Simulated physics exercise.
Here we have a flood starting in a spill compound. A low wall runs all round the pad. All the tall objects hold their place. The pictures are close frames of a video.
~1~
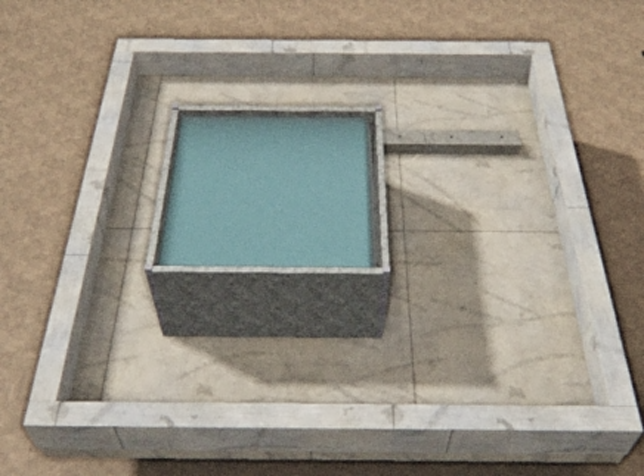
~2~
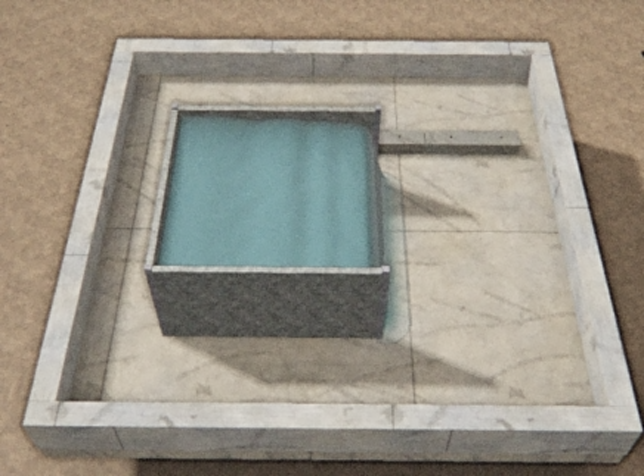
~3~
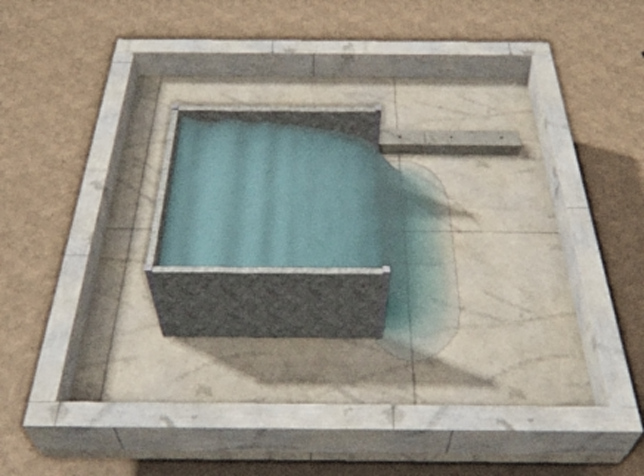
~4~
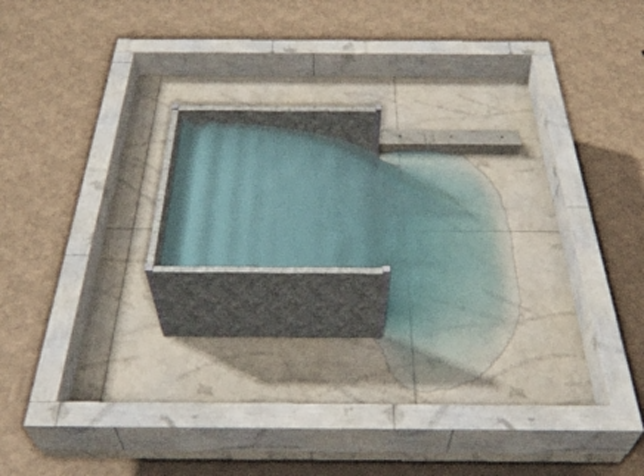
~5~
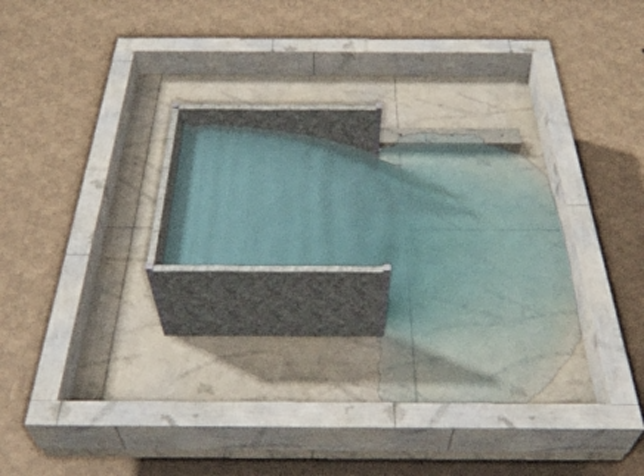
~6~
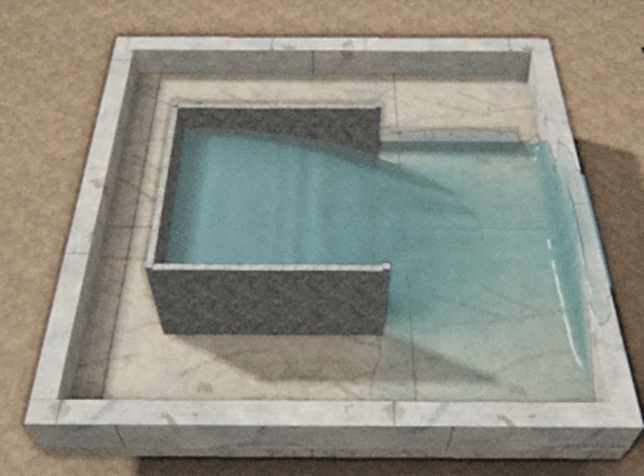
In a pale, low-walled square compound on brown ground, a dark open tank stands full of still blue-green water. Its right side opens and water pours out, fanning across the floor past a low grey wall as the tank's level drops, then reaches the right-hand wall and rides up against it.
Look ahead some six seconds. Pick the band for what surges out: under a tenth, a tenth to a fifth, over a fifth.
It loses a tenth to a fifth.
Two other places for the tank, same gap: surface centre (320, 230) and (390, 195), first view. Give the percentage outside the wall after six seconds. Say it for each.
About 20 and 28 per cent.
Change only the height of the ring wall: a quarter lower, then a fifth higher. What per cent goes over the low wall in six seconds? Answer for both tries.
About 30 and 10 per cent.
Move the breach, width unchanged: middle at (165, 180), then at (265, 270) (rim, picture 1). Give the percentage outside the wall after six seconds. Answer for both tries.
Near 28 and 26 in a hundred.
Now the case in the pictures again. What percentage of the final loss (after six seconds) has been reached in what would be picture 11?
About 10 per cent.
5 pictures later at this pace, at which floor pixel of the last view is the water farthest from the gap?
Roughly at (518, 82).
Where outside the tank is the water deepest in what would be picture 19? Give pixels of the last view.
Around (587, 420).
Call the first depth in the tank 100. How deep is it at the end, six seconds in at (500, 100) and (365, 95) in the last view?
In that order: 10 and 8 per cent.
A moment on, water covers 35 % of the floor; the low wall has let 0 % over.
Next, water covers 40 % of the floor; the low wall has let 2 % over.
Then, water covers 60 % of the floor; the low wall has let 13 % over.
Later, water covers 80 % of the floor; the low wall has let 15 % over.
In the end, water covers 75 % of the floor; the low wall has let 15 % over.
